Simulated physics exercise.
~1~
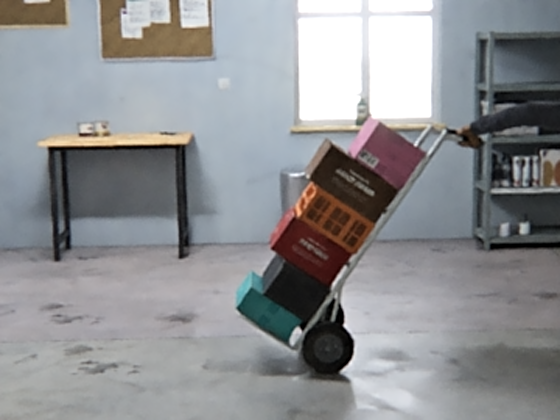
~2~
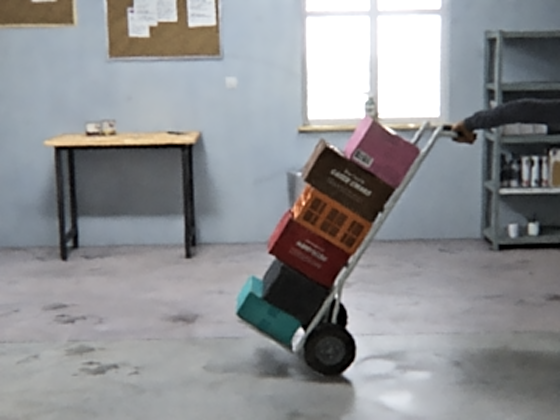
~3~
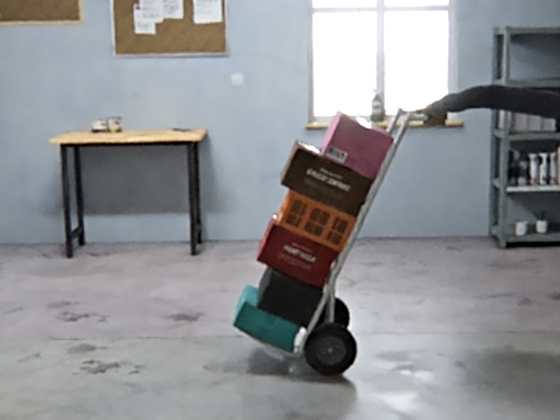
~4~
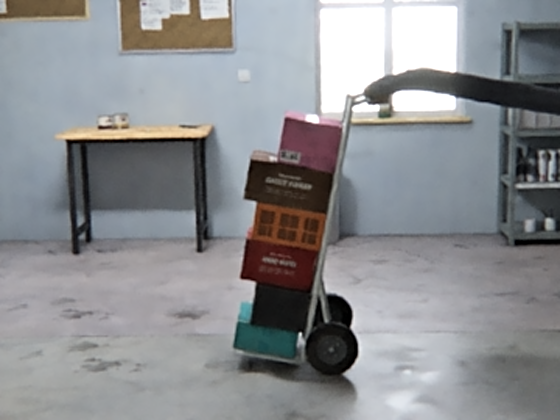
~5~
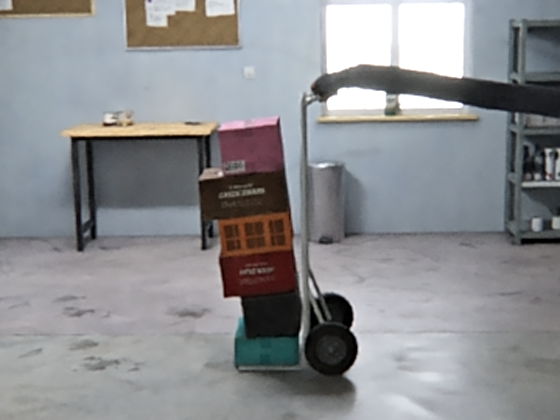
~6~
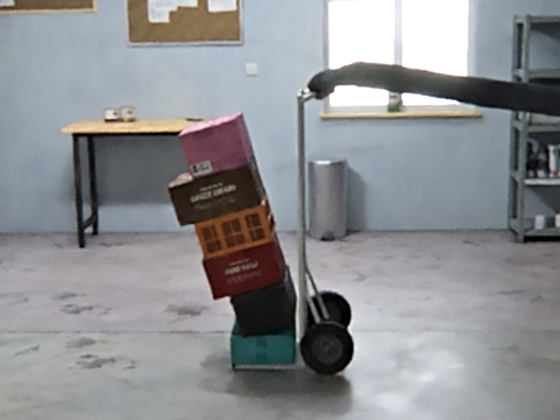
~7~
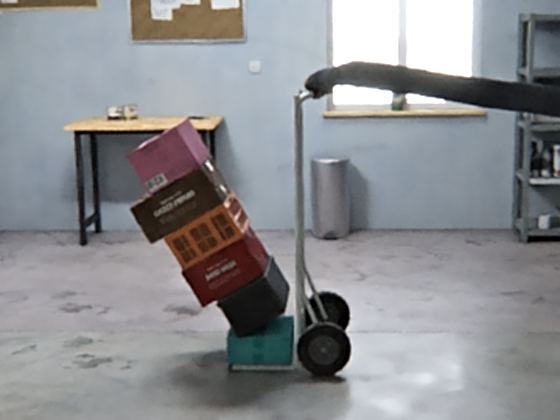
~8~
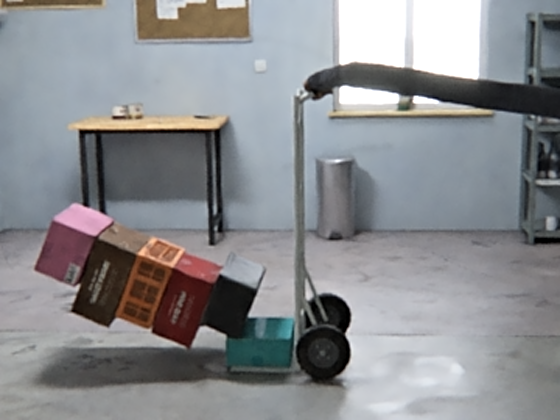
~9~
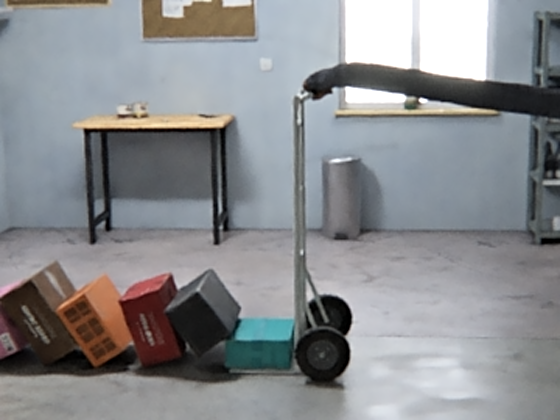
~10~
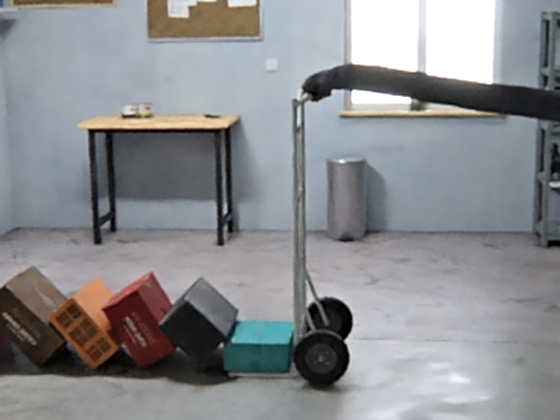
In the video, a dark-sleeved arm swings a tilted sack truck stacked with six colourful boxes upright, and the upper five topple left together, spreading into a leaning row along the floor while the turquoise box stays at the truck's base.
